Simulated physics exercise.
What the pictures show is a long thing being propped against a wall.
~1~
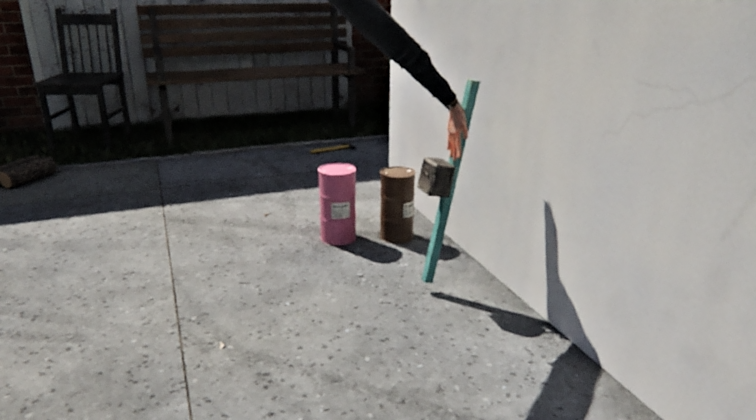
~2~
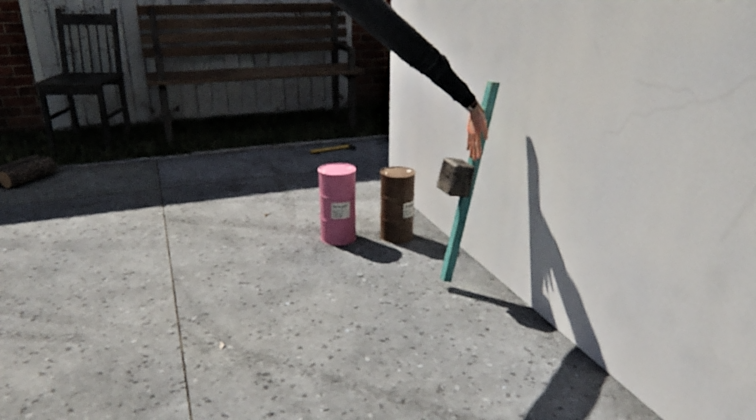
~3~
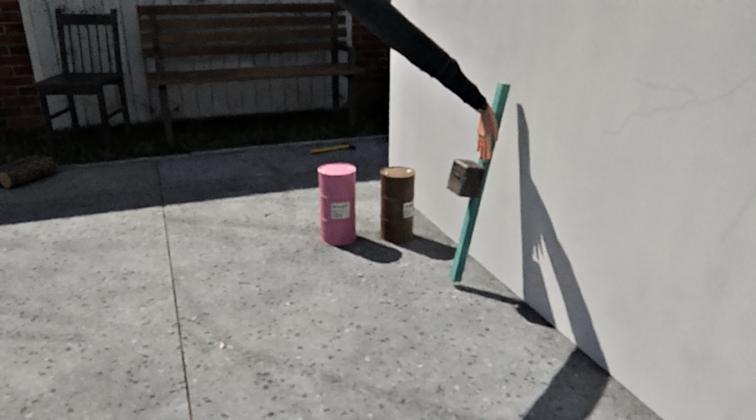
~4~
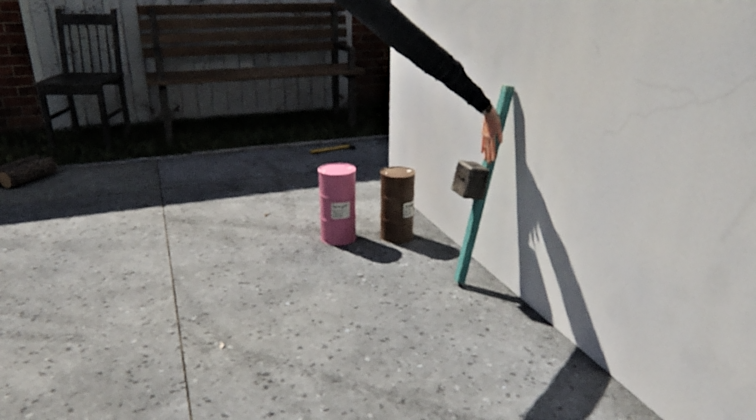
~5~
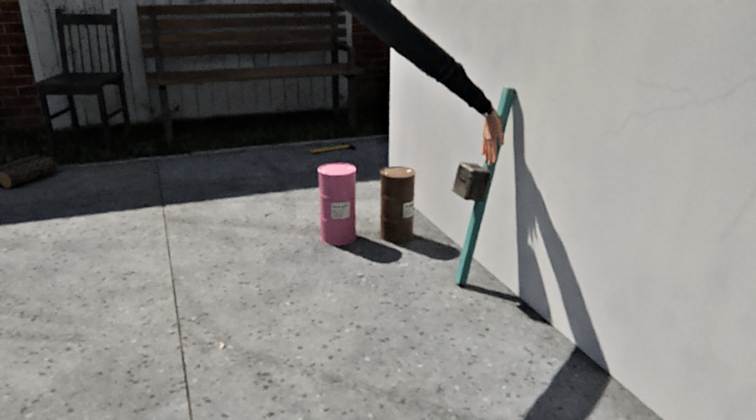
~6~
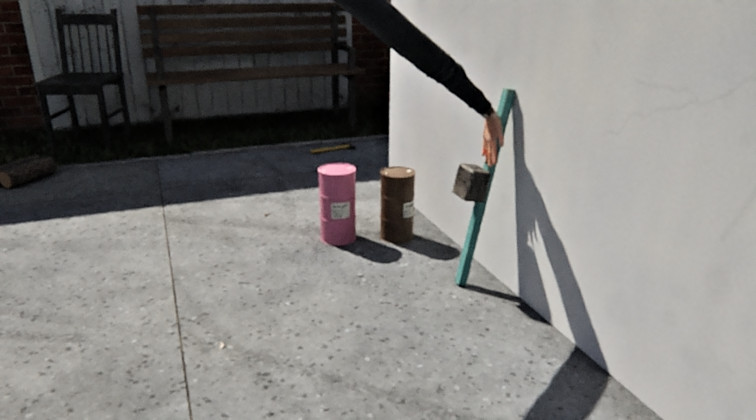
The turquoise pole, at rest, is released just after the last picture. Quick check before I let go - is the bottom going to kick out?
No: It stays still.
Then, 0.30 s later than the last frame, all is still.
Then, 0.70 s later than the last frame, turquoise pole resting near (484, 191).
When it is over, all 3 as before. End places, in pixels of the last picture, turquoise pole near (484, 191). The pole remains leaning.
